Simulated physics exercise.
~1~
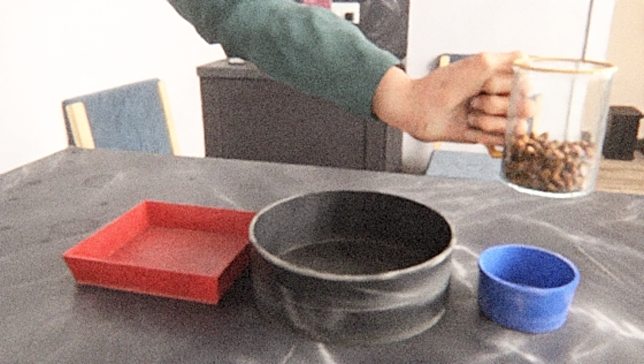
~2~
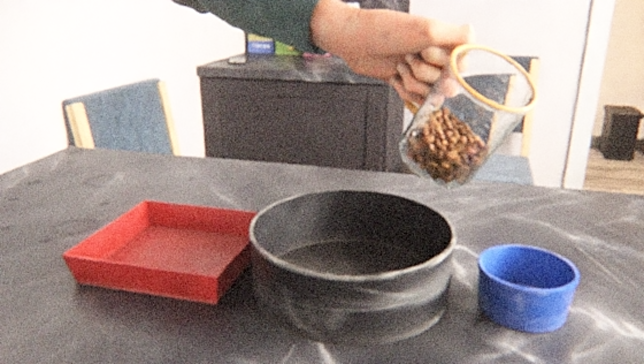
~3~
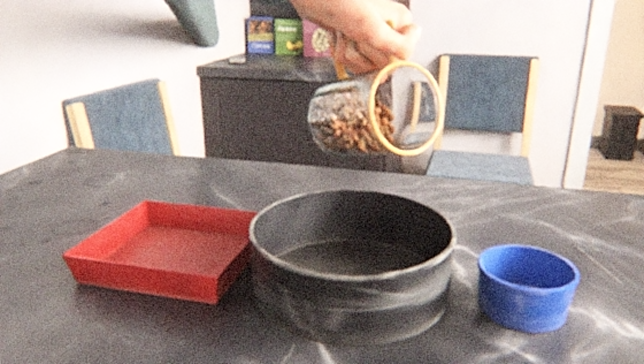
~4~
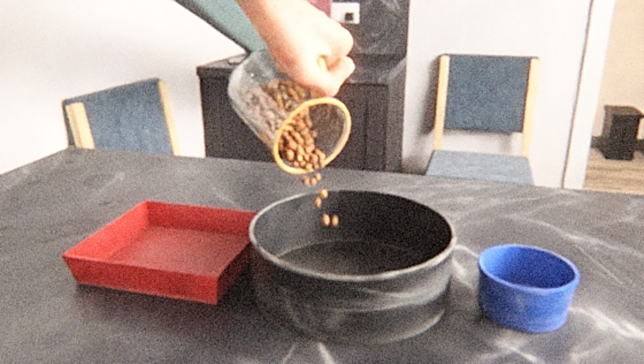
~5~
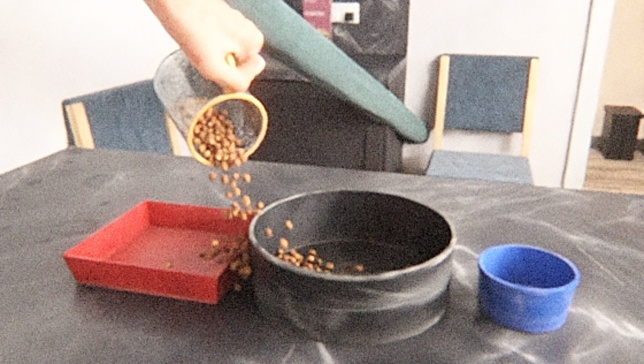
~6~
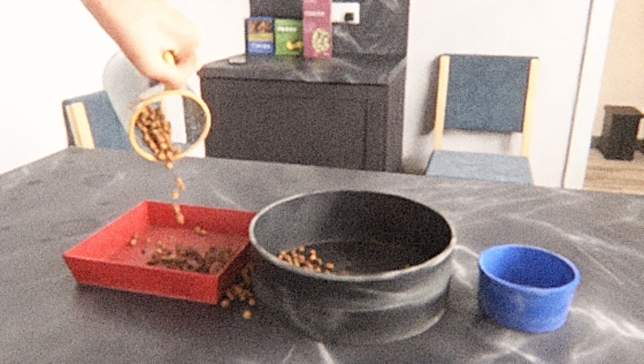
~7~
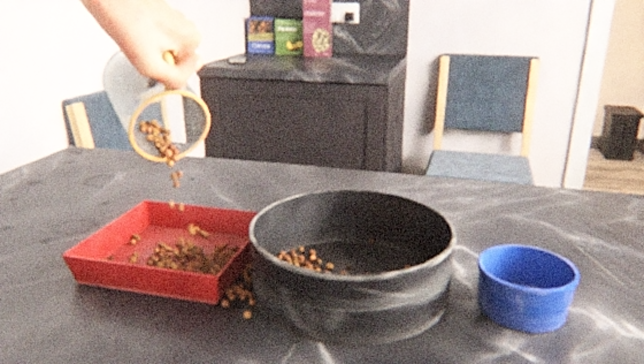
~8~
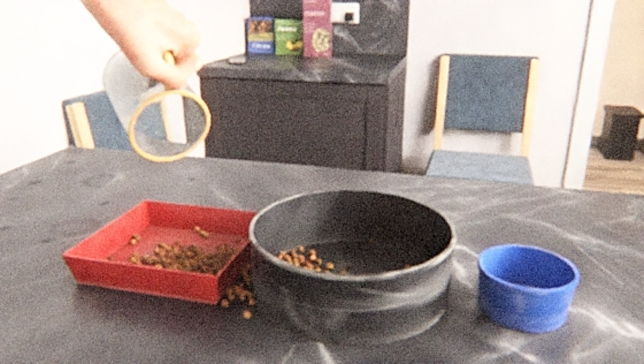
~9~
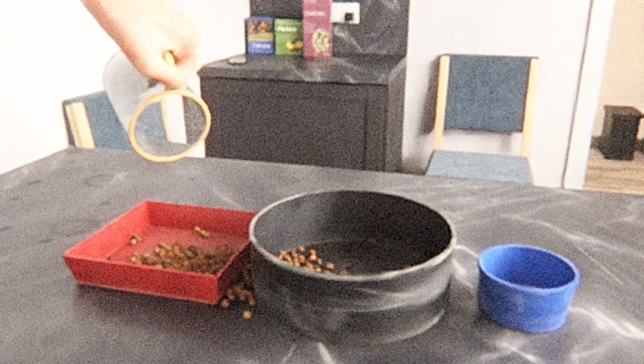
A hand in a green sleeve carries a clear glass jug of small brown cereal balls above a dark tabletop, seen from slightly above. A shallow square red tin sits at left, a wide round black pot in the middle and a small blue dish at right, with chairs and a cabinet behind. The hand moves left, tipping the jug until balls spill into the black pot. Still pouring, it passes over the gap, scattering some on the table, then stops over the red tin. The jug empties there, leaving balls in tin and pot but none in the dish.
